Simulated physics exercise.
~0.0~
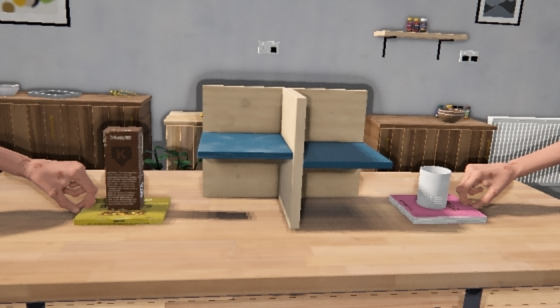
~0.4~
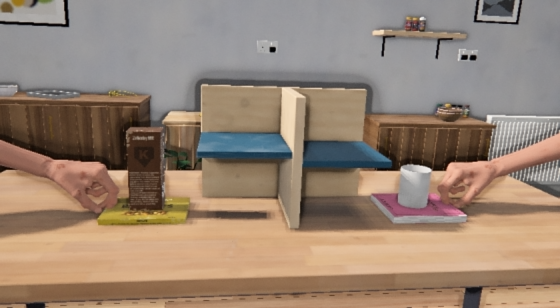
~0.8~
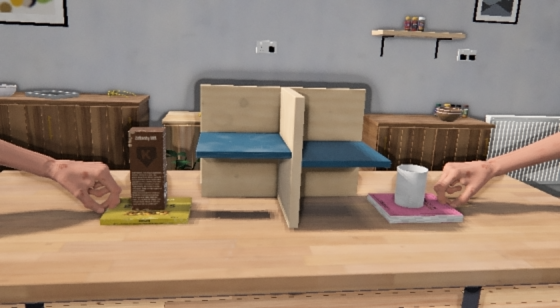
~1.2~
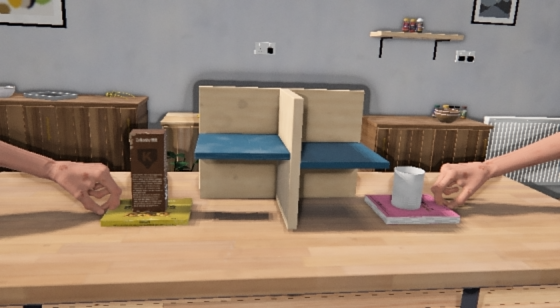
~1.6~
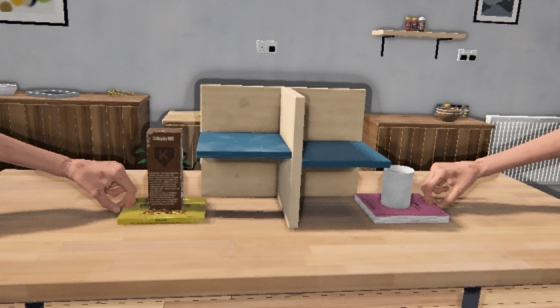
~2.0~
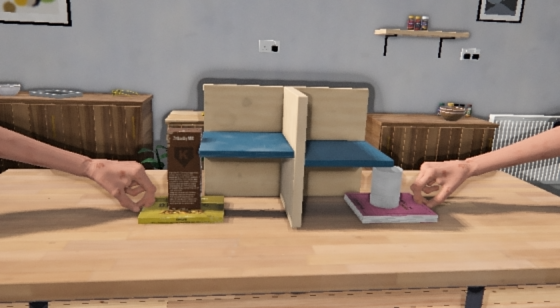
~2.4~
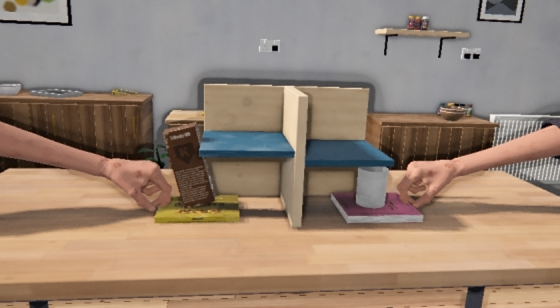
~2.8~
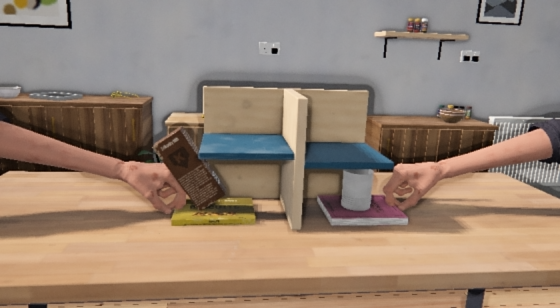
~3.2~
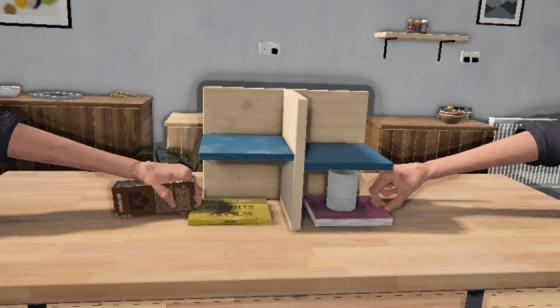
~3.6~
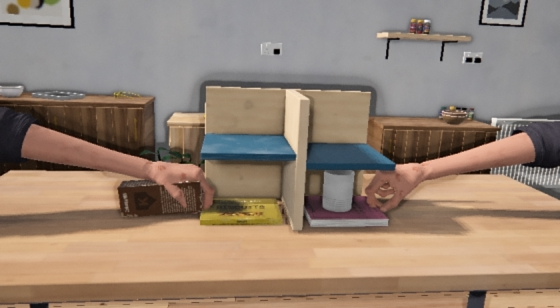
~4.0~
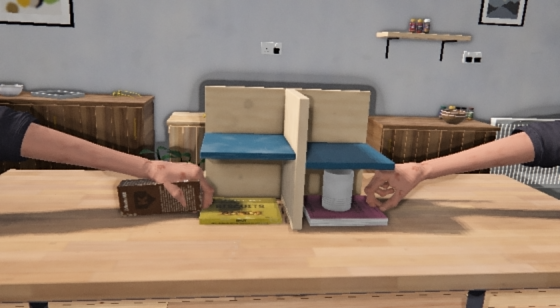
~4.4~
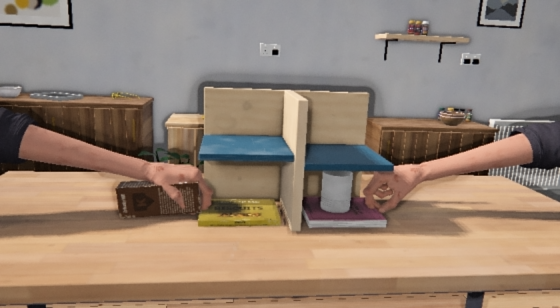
Two hands slid a yellow packet and a pink book inward under the blue shelves of a wooden stand; the white beaker rode in upright, but the brown carton tipped back off the packet and ended on its side at the left.
